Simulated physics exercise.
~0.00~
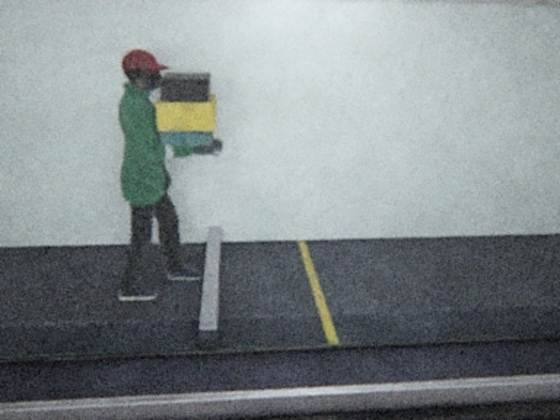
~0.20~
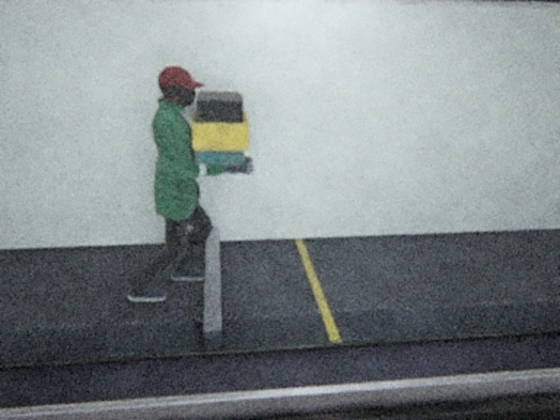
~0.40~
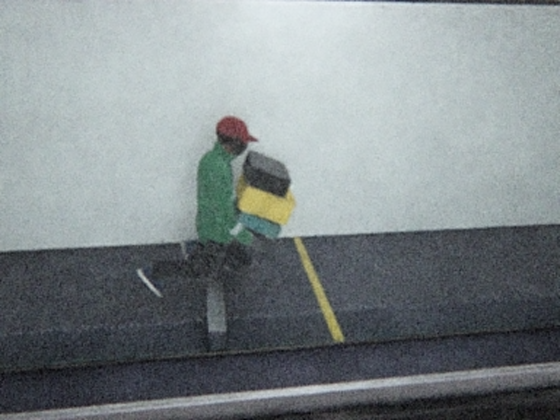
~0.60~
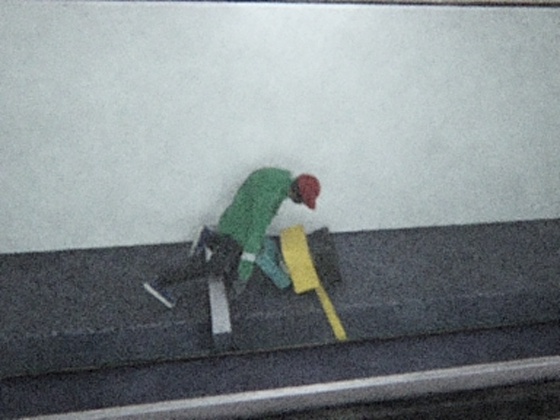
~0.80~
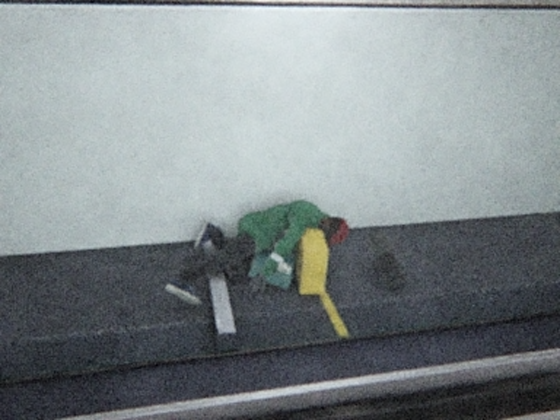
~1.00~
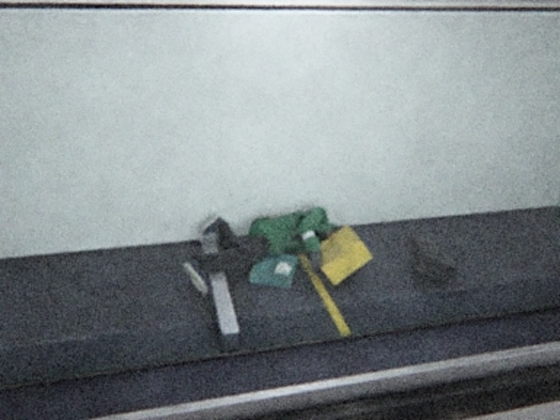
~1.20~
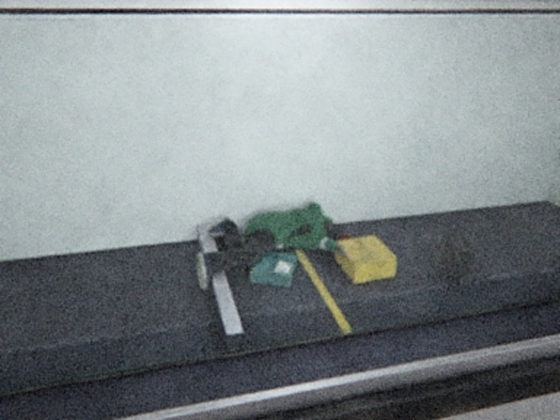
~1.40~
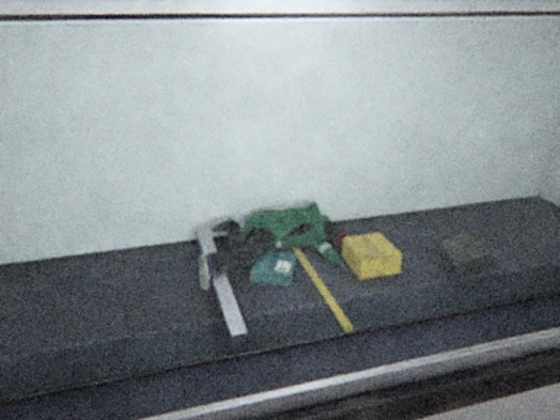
A person carrying three boxes trips over a rail and falls, spilling them around a yellow line.
